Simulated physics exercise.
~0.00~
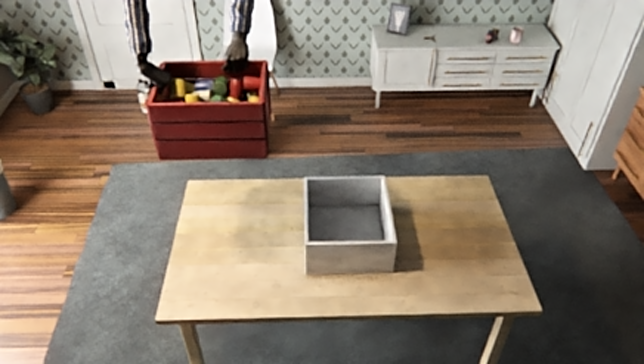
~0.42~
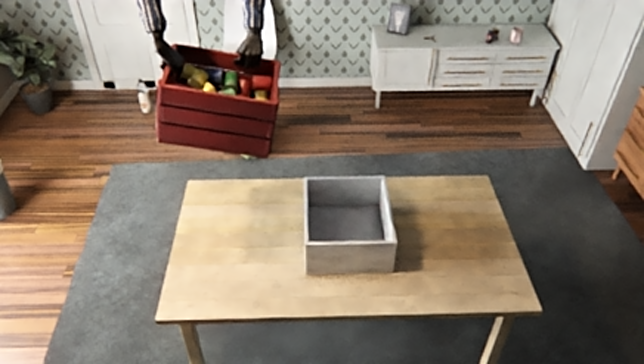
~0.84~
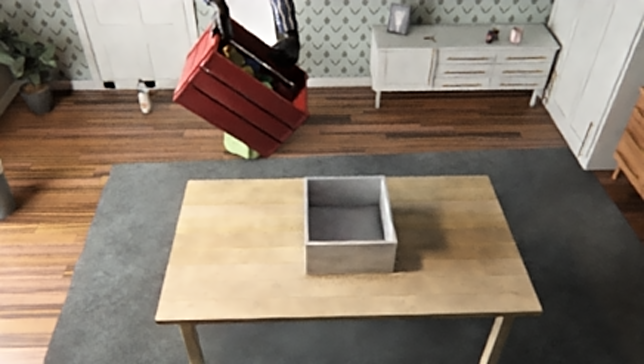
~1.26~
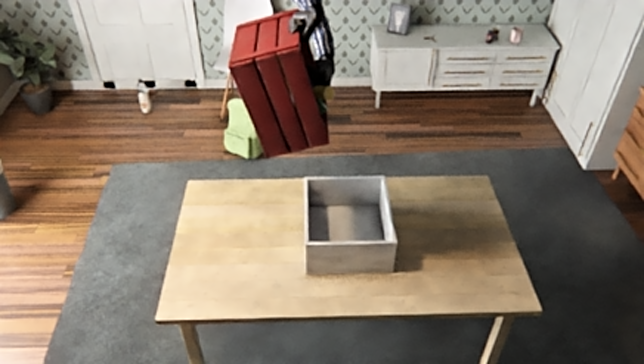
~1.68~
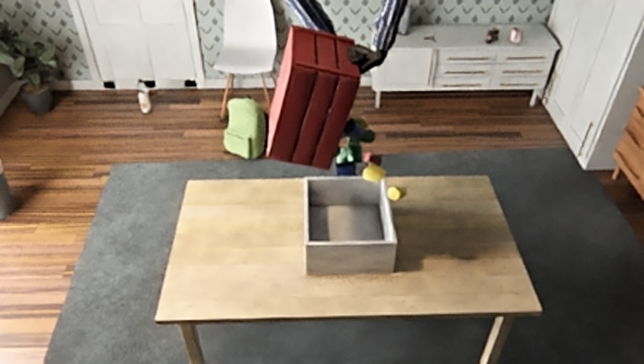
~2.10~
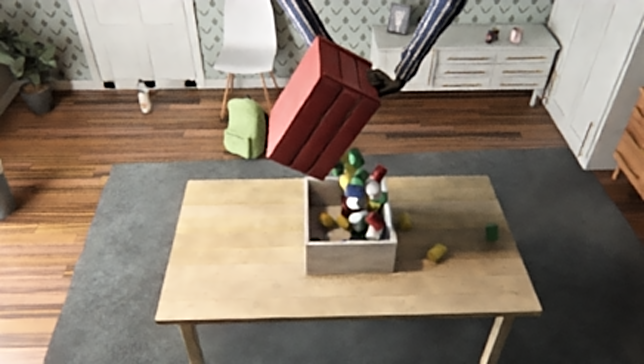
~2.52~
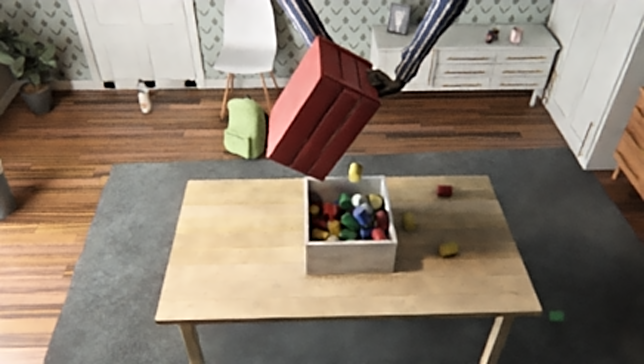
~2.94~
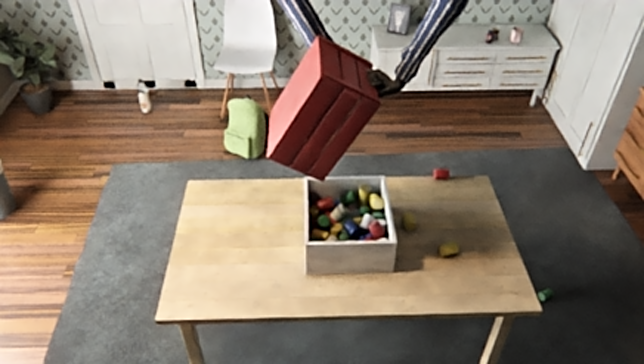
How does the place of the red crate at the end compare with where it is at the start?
At the start the red crate is on the left, behind the table, and by the end it is farther to the right, held tipped over above the white box.
